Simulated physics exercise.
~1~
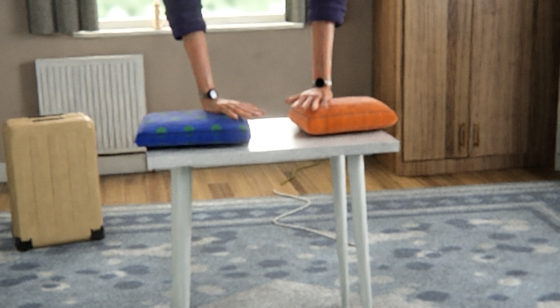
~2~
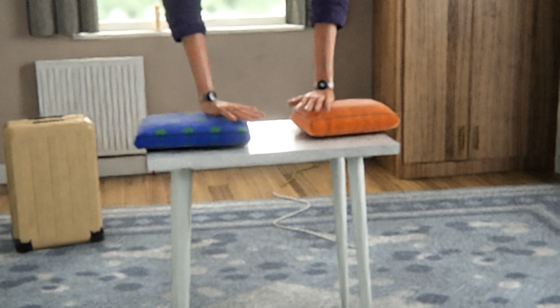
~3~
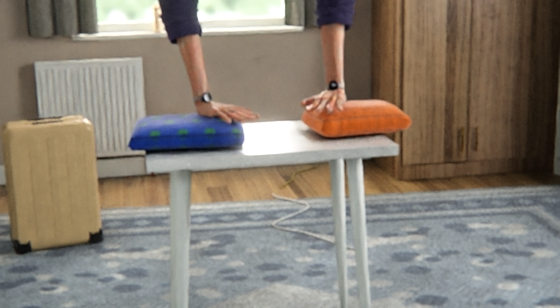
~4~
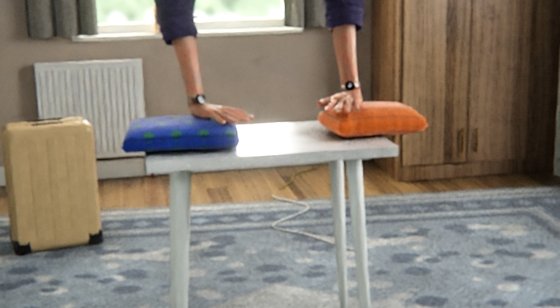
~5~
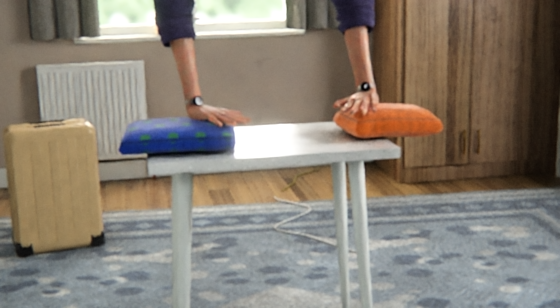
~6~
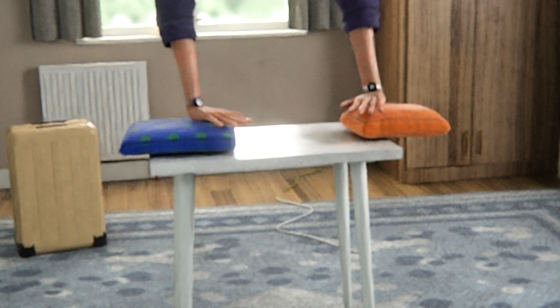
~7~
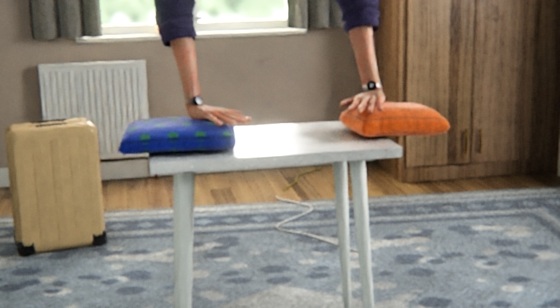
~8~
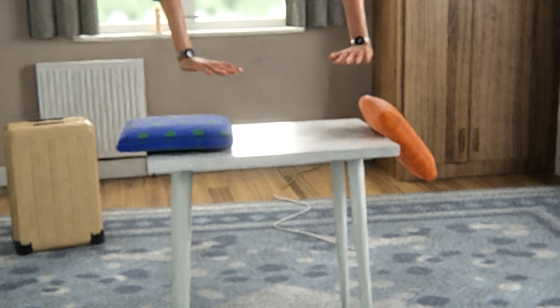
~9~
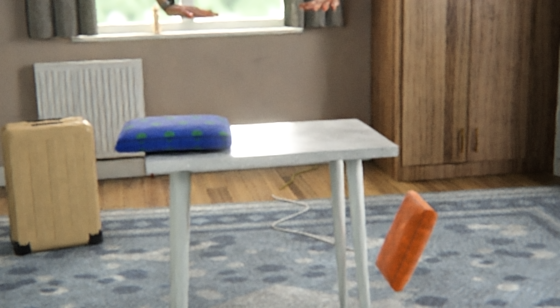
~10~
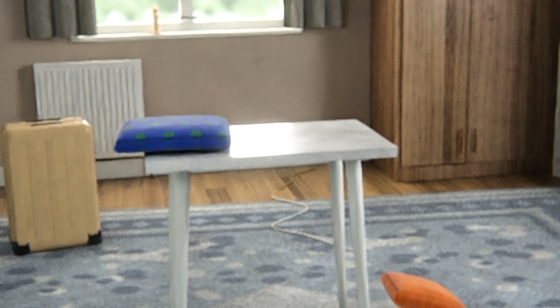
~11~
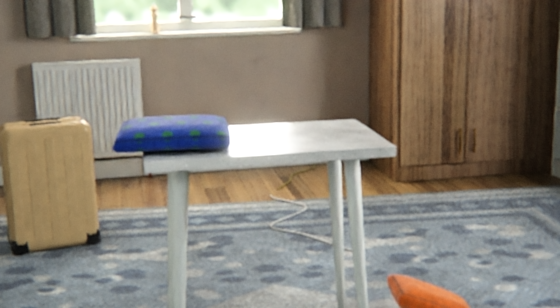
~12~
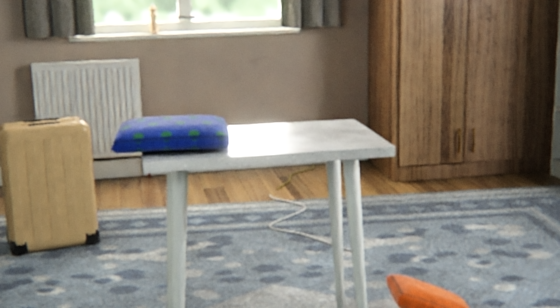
In a room with a patterned blue-grey rug, seen from the front by a slightly swaying camera, a pale side table stands before a radiator and window, with a tan suitcase at left and a wooden wardrobe at right. A person's two hands rest on a blue pillow at left and an orange soft bag at right. The hands spread them apart, the pillow shifting slightly left and the bag sliding to the right edge. The hands lift away, and the bag tips outwards and falls. It ends on the rug, partly in view, while the pillow stays on the table.
